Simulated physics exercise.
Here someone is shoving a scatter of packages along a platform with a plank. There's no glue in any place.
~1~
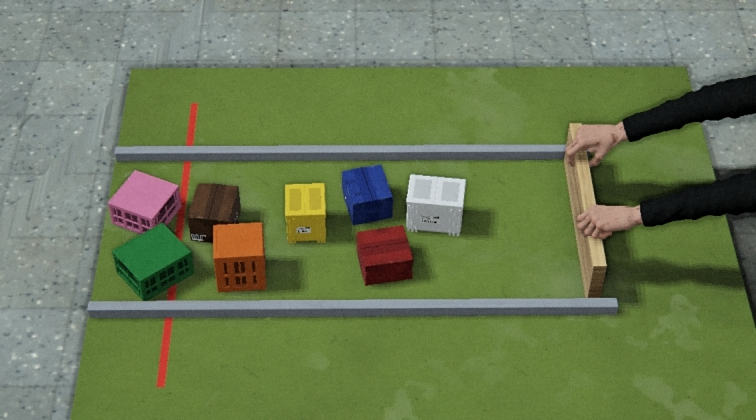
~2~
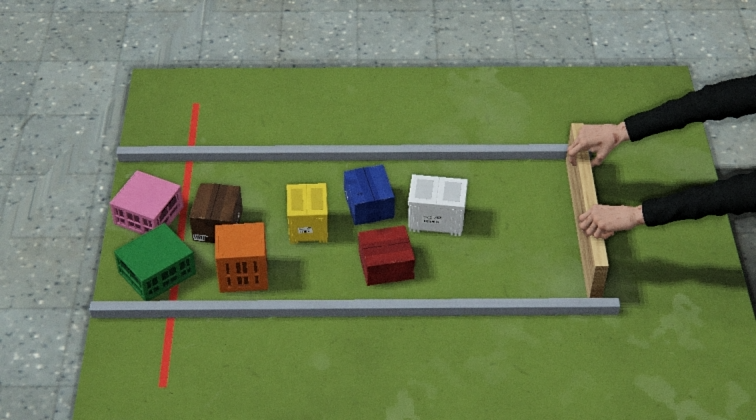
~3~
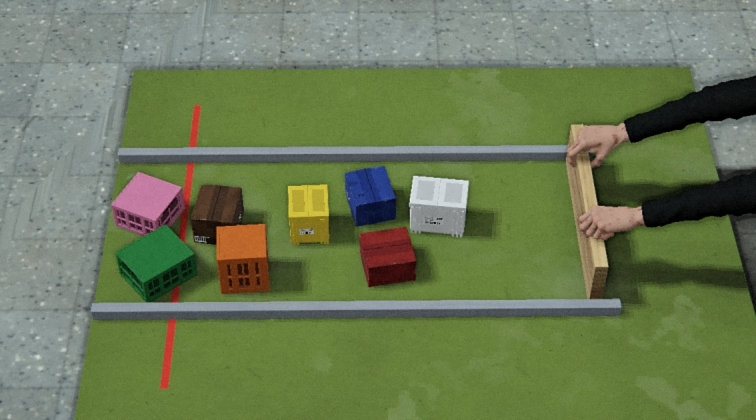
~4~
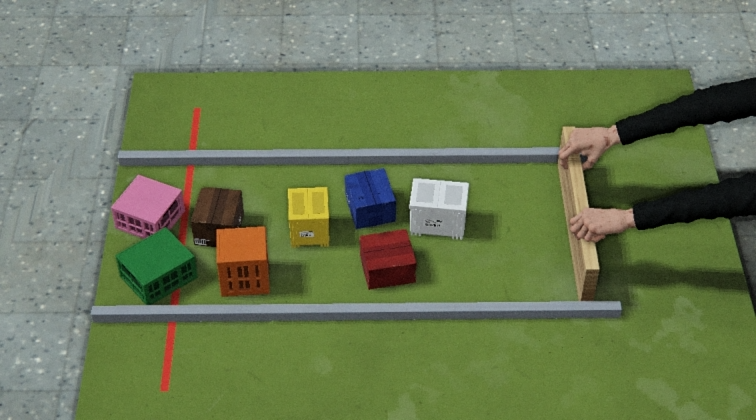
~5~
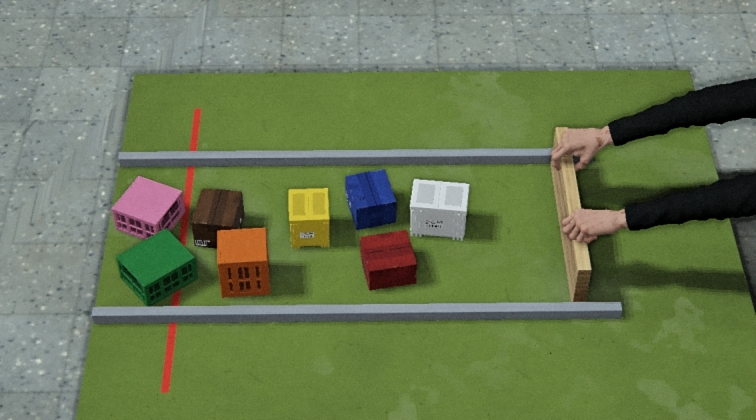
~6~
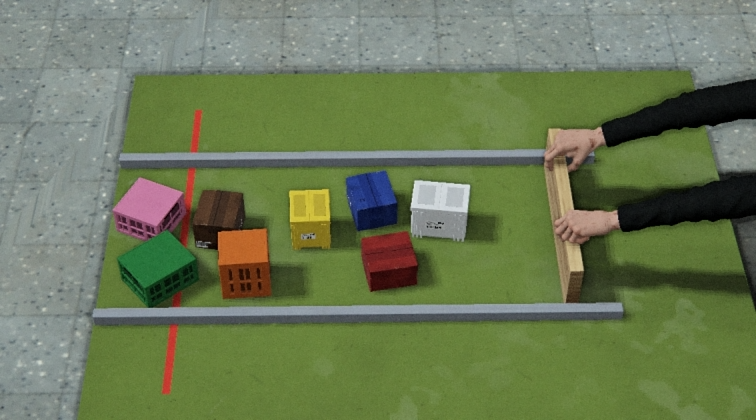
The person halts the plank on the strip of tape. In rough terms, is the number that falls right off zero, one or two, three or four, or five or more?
The count that fall off is at least three and at most four.
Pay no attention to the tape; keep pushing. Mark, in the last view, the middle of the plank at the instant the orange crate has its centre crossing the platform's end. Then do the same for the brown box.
Approx. (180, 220) / approx. (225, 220) for the other.
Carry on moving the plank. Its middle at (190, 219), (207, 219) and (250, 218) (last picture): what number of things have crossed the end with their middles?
3; 3; 1.
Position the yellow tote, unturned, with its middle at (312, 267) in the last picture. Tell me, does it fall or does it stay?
From that spot it never drops.
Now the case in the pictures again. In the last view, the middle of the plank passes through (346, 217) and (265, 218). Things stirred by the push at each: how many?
That gives 4 for the first and 8 for the second.
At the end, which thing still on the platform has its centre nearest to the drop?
Orange crate.
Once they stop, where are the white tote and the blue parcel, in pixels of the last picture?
Middles: Around (154, 217) and around (164, 178).
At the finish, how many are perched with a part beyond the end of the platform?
Count: 1.
A little later, none off yet; pink crate at rest near (150, 212); green crate at rest near (158, 269); brown box at rest near (219, 220).
Next, none off yet; pink crate tilted a little near (91, 215); green crate shifted about its own width near (114, 272); brown box shifted well along near (138, 221).
When it is over, the number that fall off is three or four; down, yellow tote, brown box, green crate and pink crate.
